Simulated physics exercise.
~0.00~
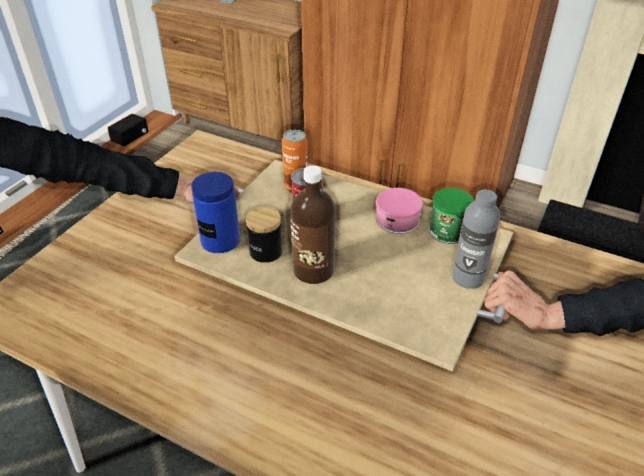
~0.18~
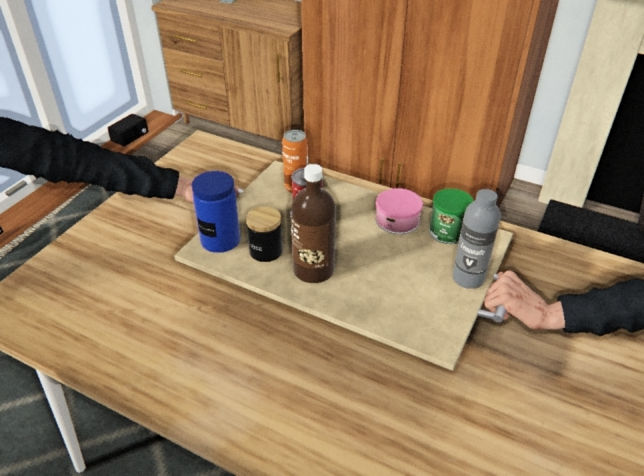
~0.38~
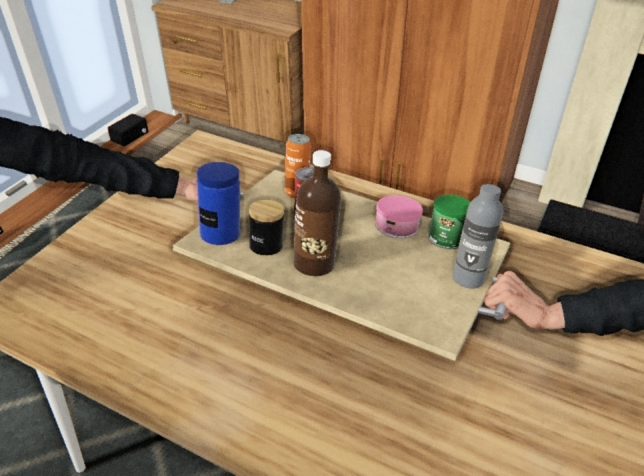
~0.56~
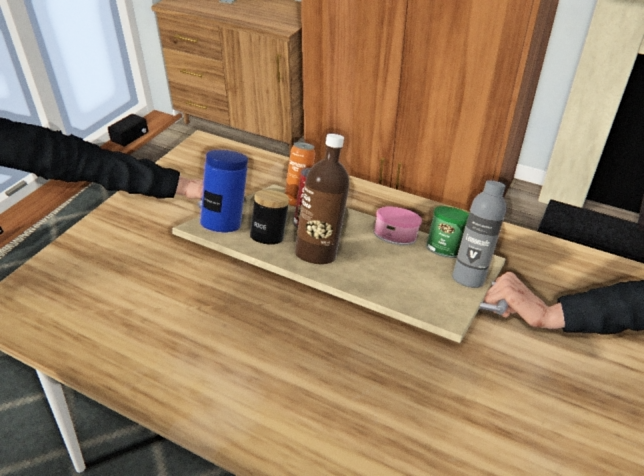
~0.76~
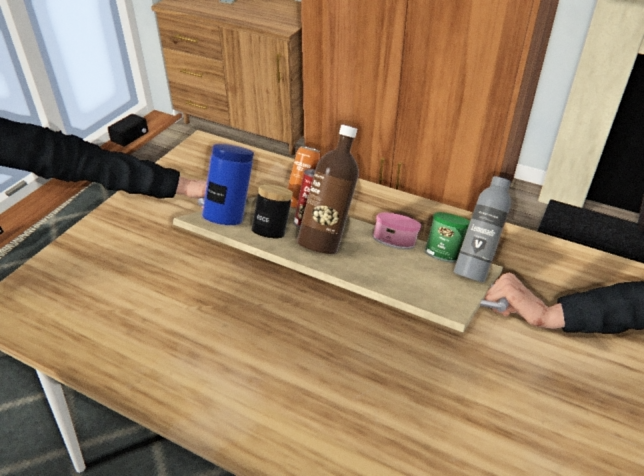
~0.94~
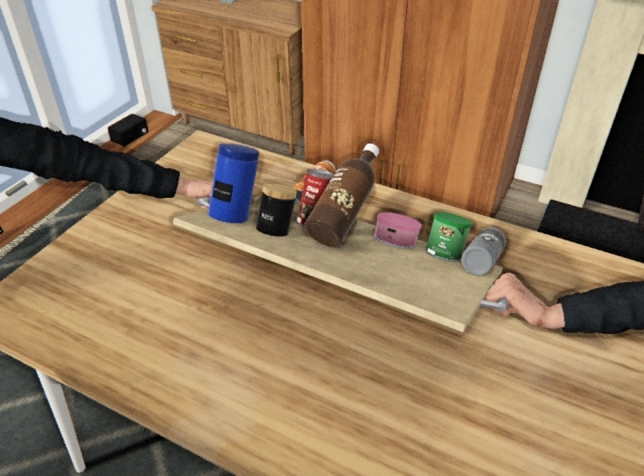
Above a wooden table in a room, two hands hold a tray of bottles, jars and tins level, then tilt its far edge down; the grey bottle and the brown bottle lean over as the black jar shifts slightly.
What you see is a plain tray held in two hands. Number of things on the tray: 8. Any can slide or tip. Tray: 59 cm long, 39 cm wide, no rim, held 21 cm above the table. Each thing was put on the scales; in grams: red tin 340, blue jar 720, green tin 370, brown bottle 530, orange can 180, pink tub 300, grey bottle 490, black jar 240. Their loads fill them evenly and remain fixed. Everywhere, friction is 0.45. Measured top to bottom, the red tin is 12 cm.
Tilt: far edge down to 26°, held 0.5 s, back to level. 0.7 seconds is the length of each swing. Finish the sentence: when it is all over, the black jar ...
... is still standing.
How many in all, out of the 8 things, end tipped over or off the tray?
In total, 5.
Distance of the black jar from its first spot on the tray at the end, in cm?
Displacement: Approx. 17 cm.
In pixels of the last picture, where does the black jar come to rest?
It winds up close to (306, 190).
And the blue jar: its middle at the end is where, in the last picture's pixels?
It finishes around (269, 163).
Around 1.14 s, tray at 26°, far edge down; grey bottle now off the tray; black jar shifted 5 cm near (284, 208); brown bottle on its side.
Around 1.34 s, tray at 26°, far edge down; brown bottle and pink tub now off the tray; black jar shifted 10 cm near (293, 204); blue jar shifted 11 cm.
Around 1.54 s, tray at 20°, far edge down; green tin now off the tray; black jar shifted 15 cm near (304, 199); blue jar shifted 18 cm.
Around 1.84 s, tray at 3°, far edge down; black jar shifted 17 cm near (307, 191); red tin shifted 15 cm; blue jar shifted 21 cm.
Finally (2.5 s), off the tray and tipped over, green tin, brown bottle, orange can, pink tub and grey bottle; not toppled but over 5 cm from the start, red tin, blue jar and black jar. In the last view, black jar near (306, 190).
